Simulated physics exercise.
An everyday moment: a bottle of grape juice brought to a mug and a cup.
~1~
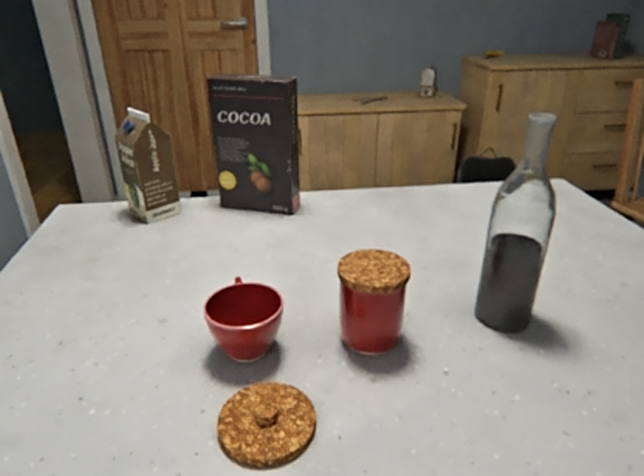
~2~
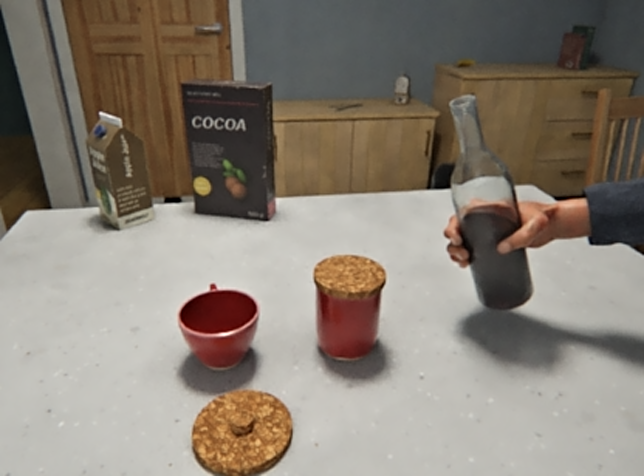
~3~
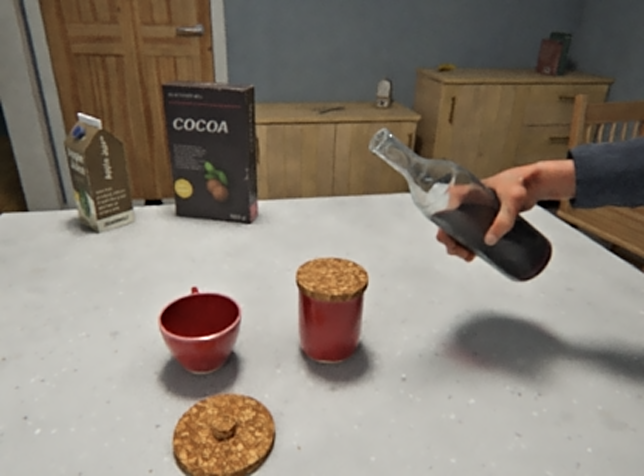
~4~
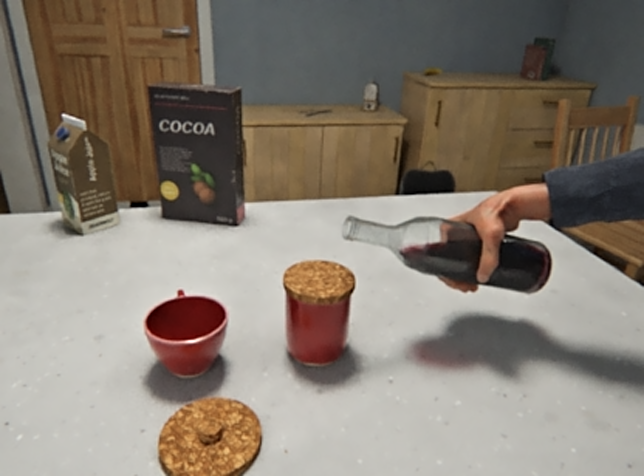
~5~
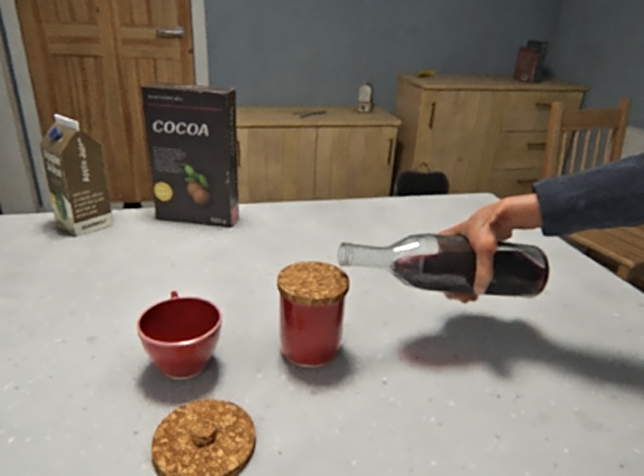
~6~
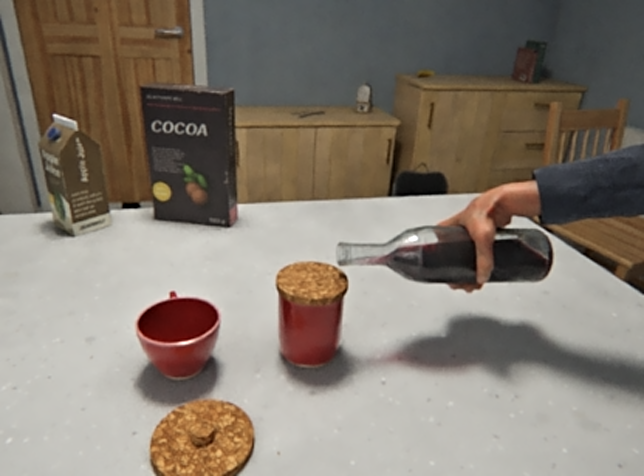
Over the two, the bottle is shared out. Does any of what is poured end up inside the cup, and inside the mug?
Outcome: Cup: Holds it. Mug: Keeps it out.
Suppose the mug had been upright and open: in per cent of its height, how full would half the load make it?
My estimate is 50 %.
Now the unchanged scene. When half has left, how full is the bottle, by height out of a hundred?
Fill height: Near 20 per cent.
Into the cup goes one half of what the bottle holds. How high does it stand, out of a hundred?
Level: Roughly 75% of the height.
Soon after, it hits the lid of the mug and runs off.
Later, the grape juice goes into the cup.
In the end, the mug is empty, in a puddle; the cup has its share inside.
